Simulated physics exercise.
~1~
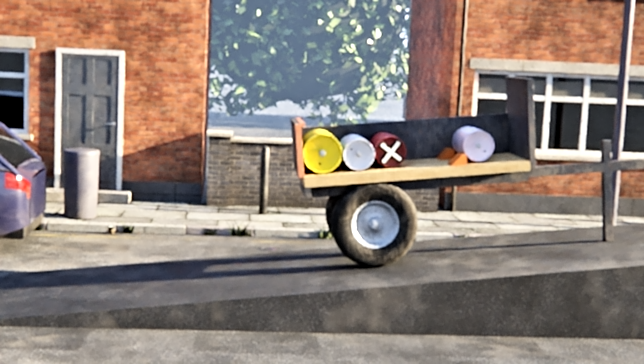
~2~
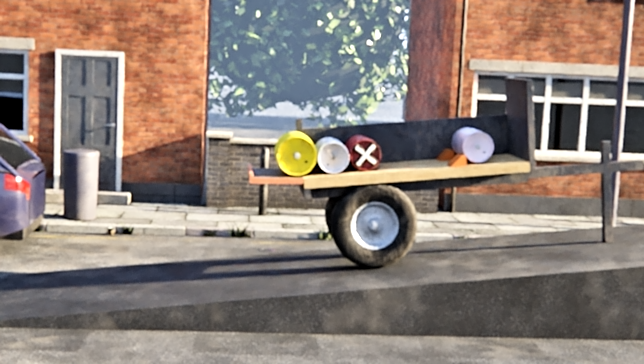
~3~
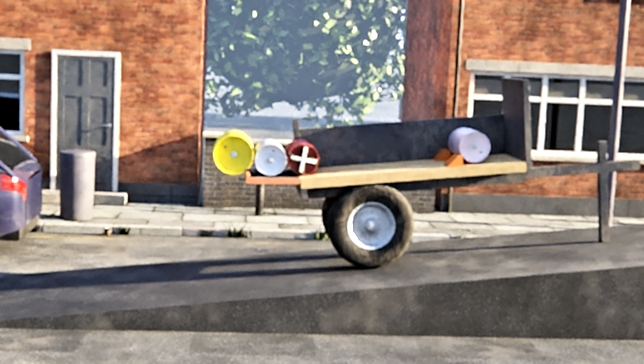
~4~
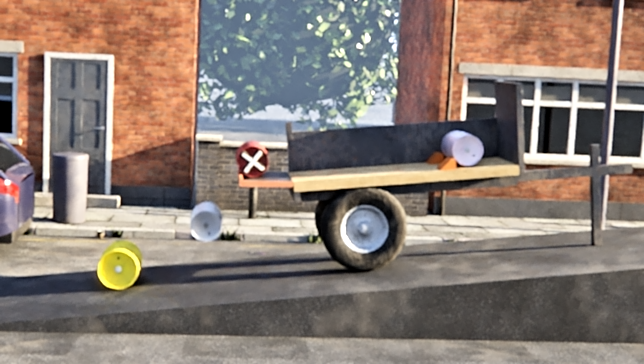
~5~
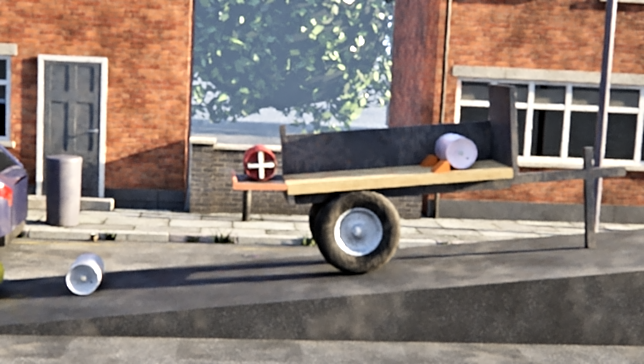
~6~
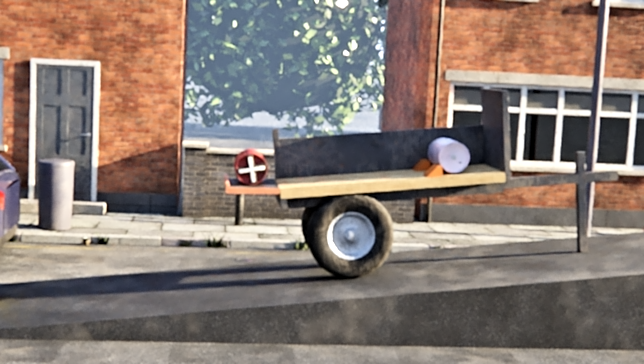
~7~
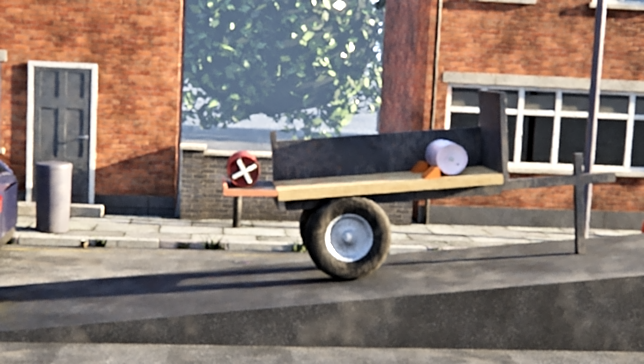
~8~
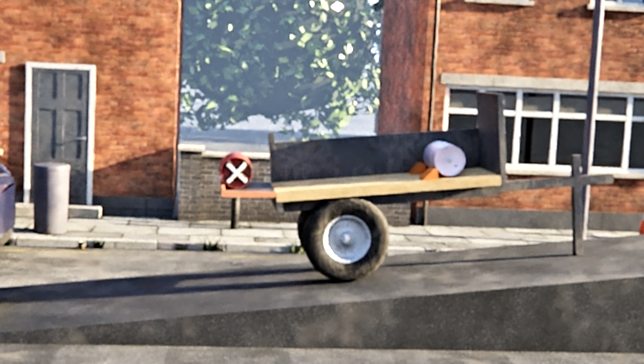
A two-wheeled trailer stands on a sloping road before a brick building, seen from its open side. On its bed, yellow, white and red kegs sit toward the left, the red one marked with a white cross, while a pale lilac keg rests at the right by an orange chock. The tailgate swings down, and the three left kegs roll left toward it. The yellow keg drops off and rolls away downhill, followed by the white one. The red keg stays on the lowered gate, shifting slightly, and ends near its outer edge, with the lilac keg still by the chock.
